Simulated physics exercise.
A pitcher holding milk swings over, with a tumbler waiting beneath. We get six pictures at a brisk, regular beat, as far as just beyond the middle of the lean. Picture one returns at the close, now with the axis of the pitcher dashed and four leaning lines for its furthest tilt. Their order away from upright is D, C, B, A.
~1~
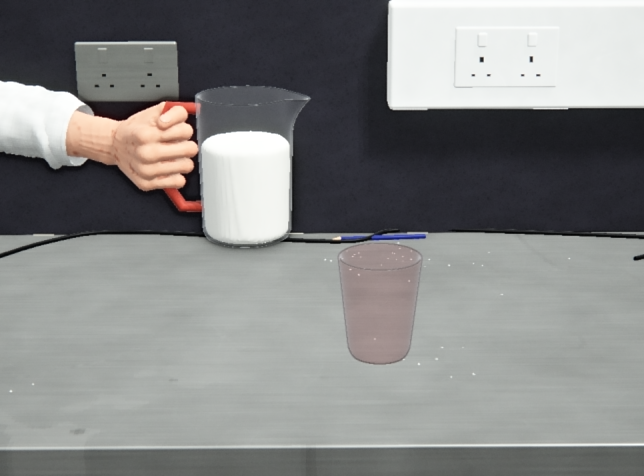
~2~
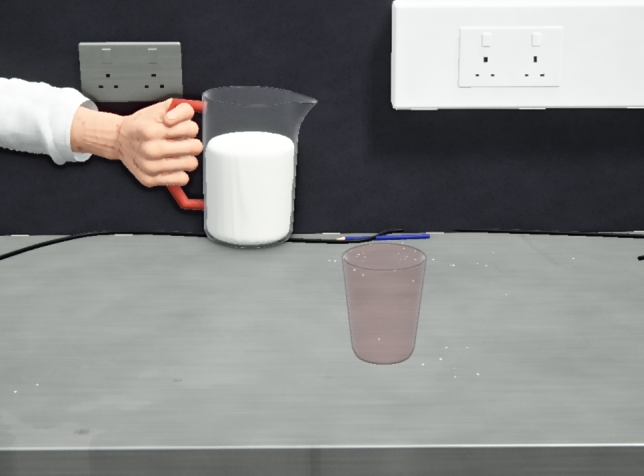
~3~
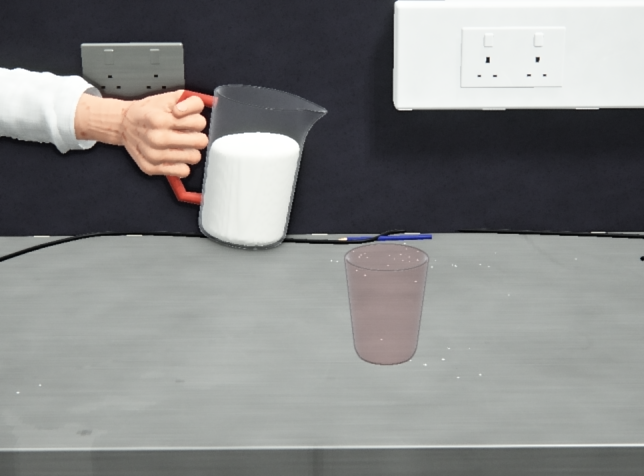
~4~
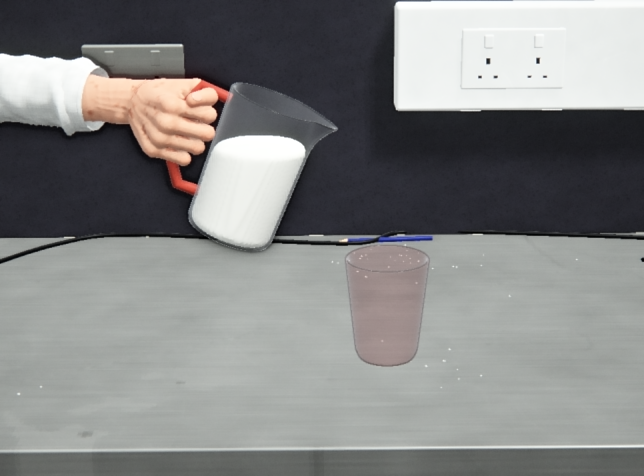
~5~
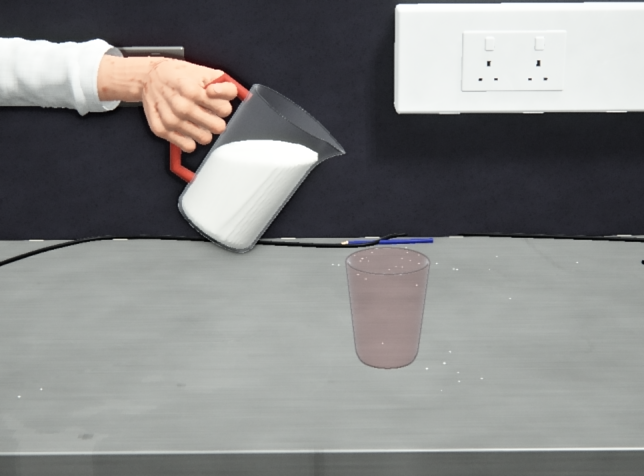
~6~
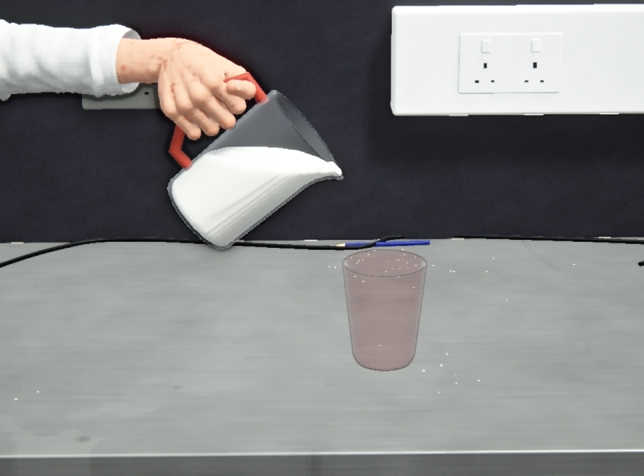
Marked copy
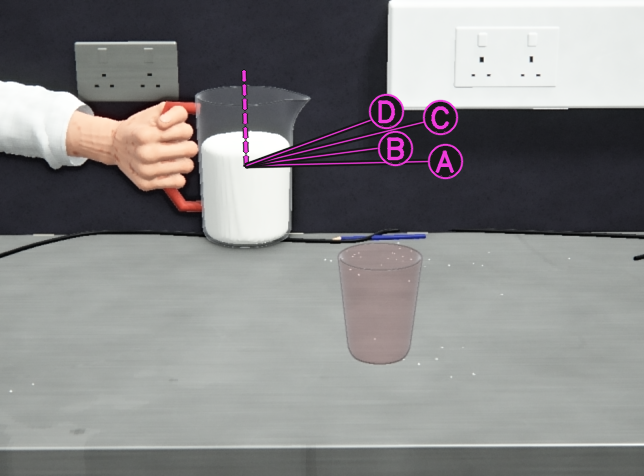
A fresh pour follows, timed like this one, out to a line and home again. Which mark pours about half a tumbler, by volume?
Use tilt D.
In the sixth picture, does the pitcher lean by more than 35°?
Yes.
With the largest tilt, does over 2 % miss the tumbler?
Yes.
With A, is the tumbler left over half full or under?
Over.
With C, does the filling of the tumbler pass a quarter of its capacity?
Yes.
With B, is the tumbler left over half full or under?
Over.
On the marked copy, A at (428, 161); B at (377, 148); C at (424, 122); D at (370, 120).
If A is chosen, the tumbler ends with about 81 % of what it can hold; 18 % of the milk is spilt.
If B is chosen, the tumbler ends with about 78 % of what it can hold; 8 % of the milk is spilt.
If C is chosen, the tumbler ends with about 69 % of what it can hold.
If D is chosen, the tumbler ends with about 50 % of what it can hold.
